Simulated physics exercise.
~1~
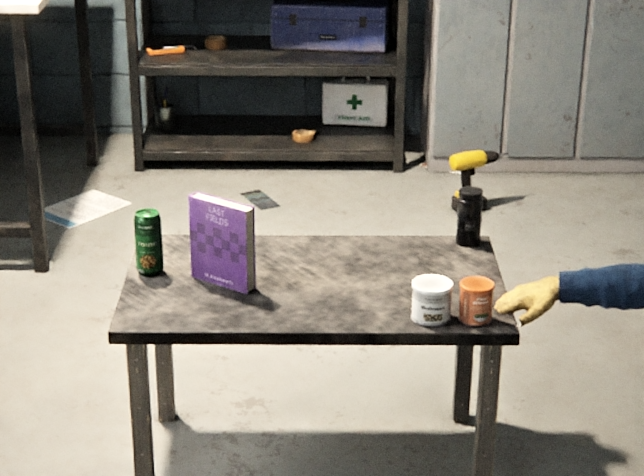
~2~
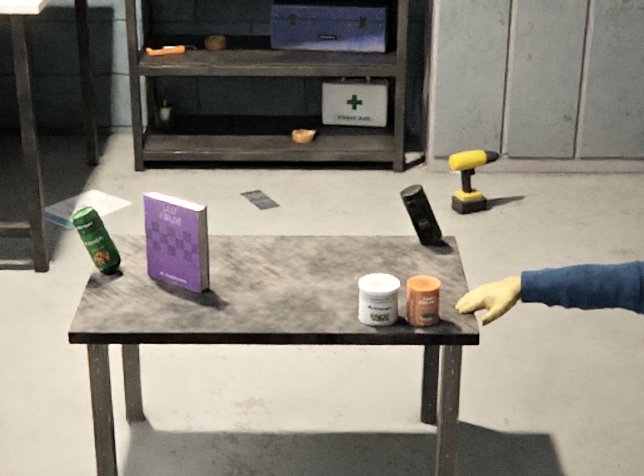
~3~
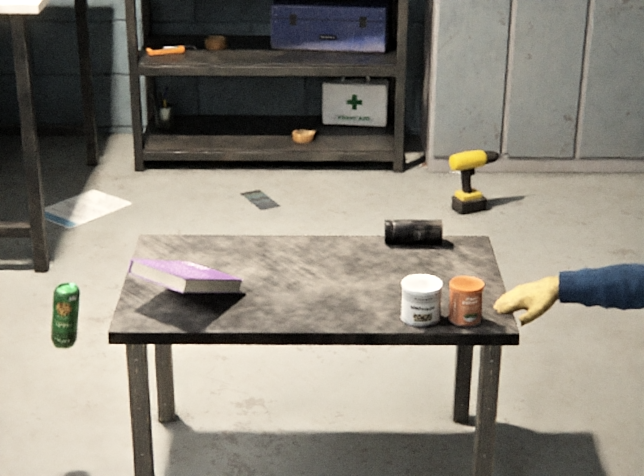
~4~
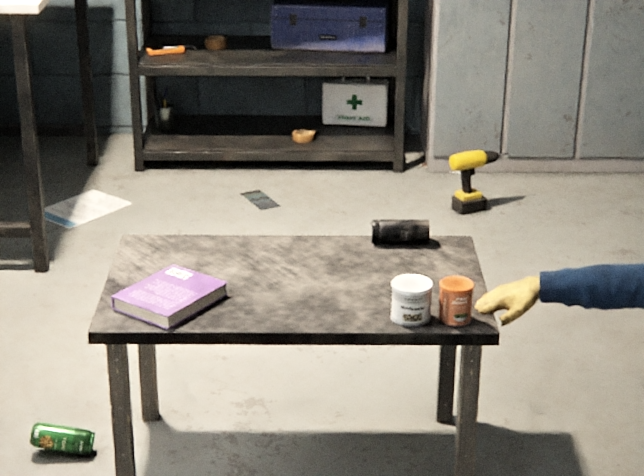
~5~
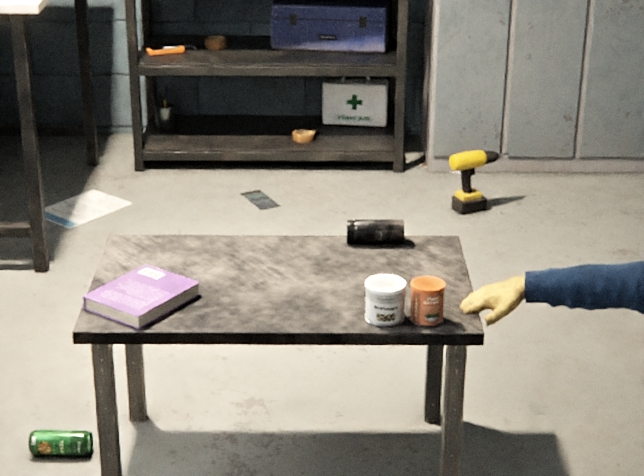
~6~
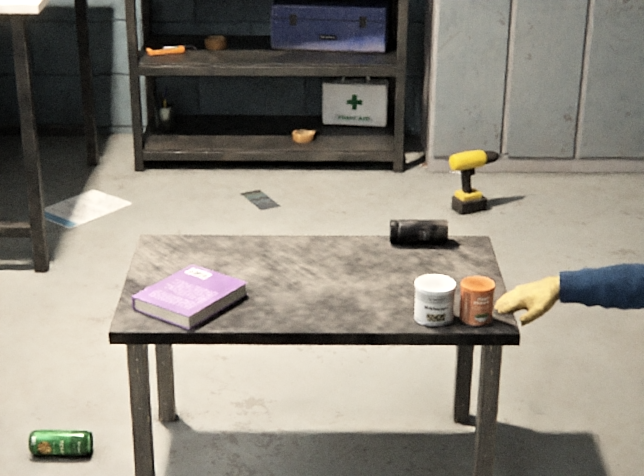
A yellow-gloved hand in a blue sleeve grips the right edge of a small dark table in a grey workshop, seen from the front and slightly above. On the table stand a green can and purple book at left, a black jar at the back right, and white and orange tins near the hand. The hand jerks the table left, and the can and jar lean. As it moves back right, the can drops off the left side and the book topples. The table slides left, then right again, leaving the can lying on the floor, the book and jar flat on top, and both tins upright.
